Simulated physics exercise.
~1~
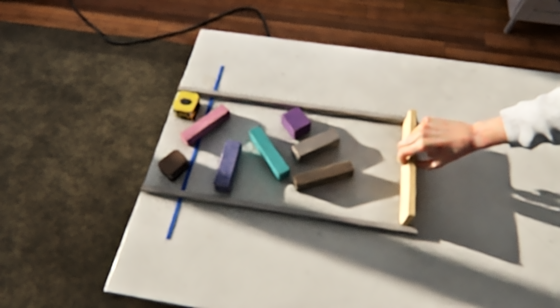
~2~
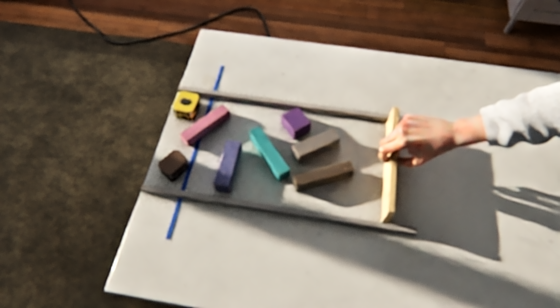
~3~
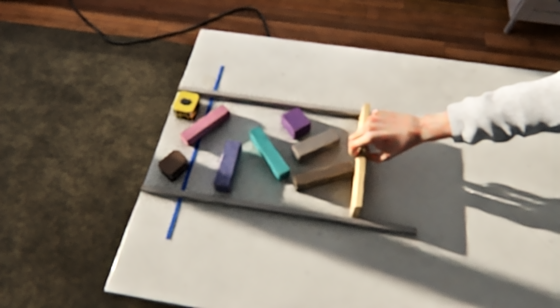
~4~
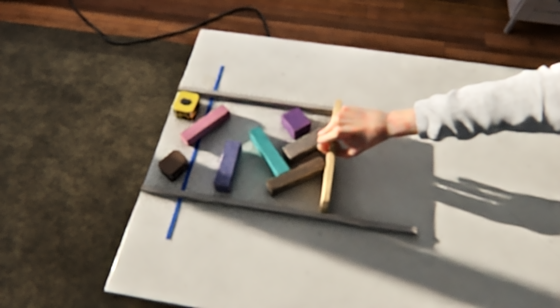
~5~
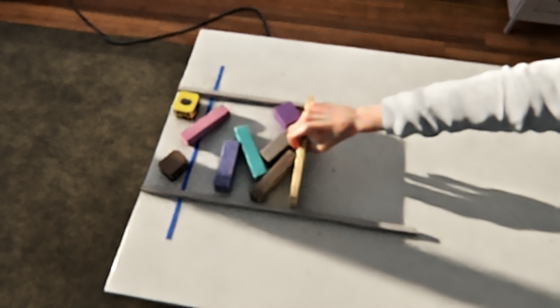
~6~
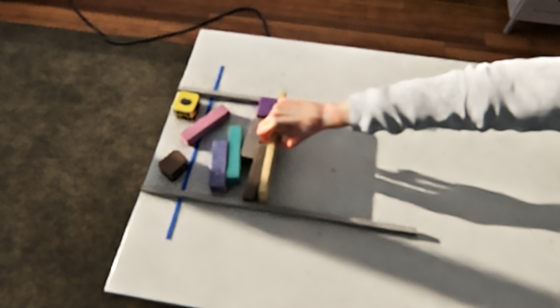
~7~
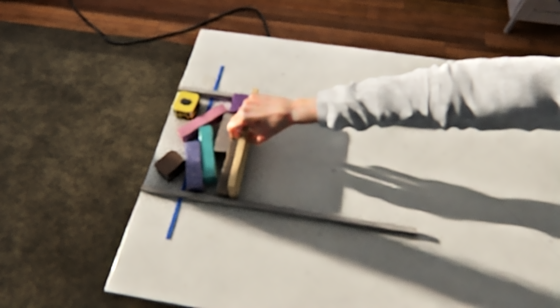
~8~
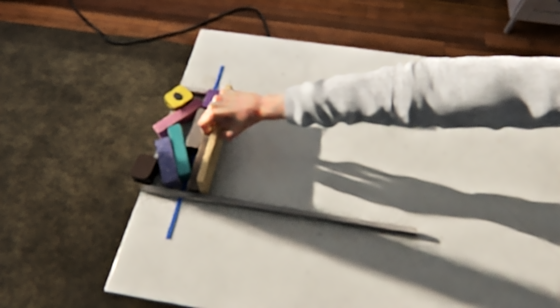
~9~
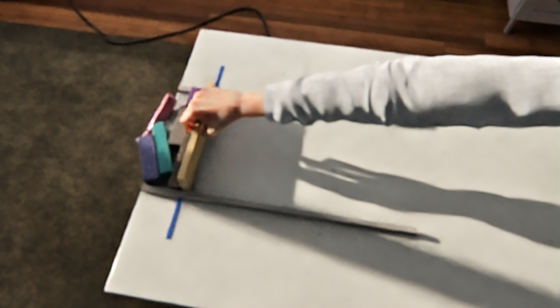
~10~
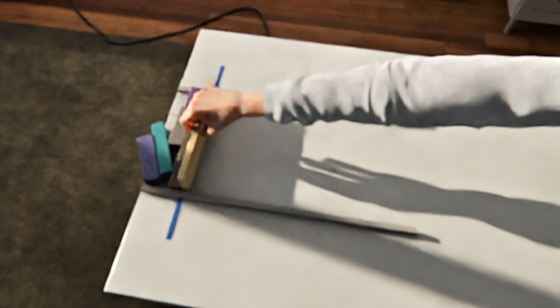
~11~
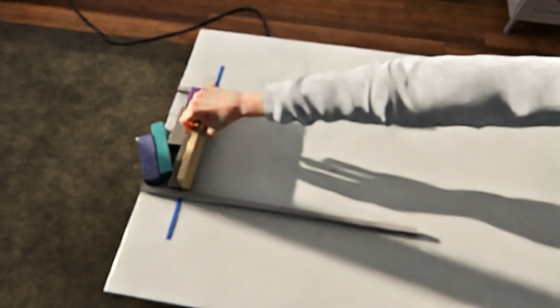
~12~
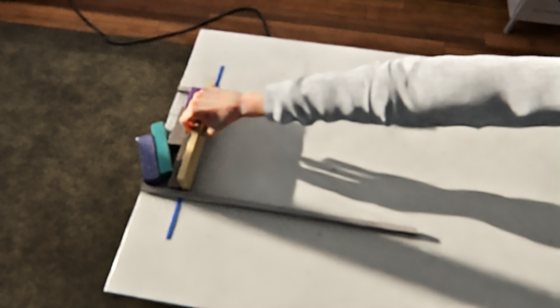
The video shows a hand sliding an upright board leftward between two dark rails on a table, gathering scattered coloured blocks toward the edge. The yellow, brown and pink pieces drop off, and the board stops near the blue tape with teal and purple blocks remaining at the edge.
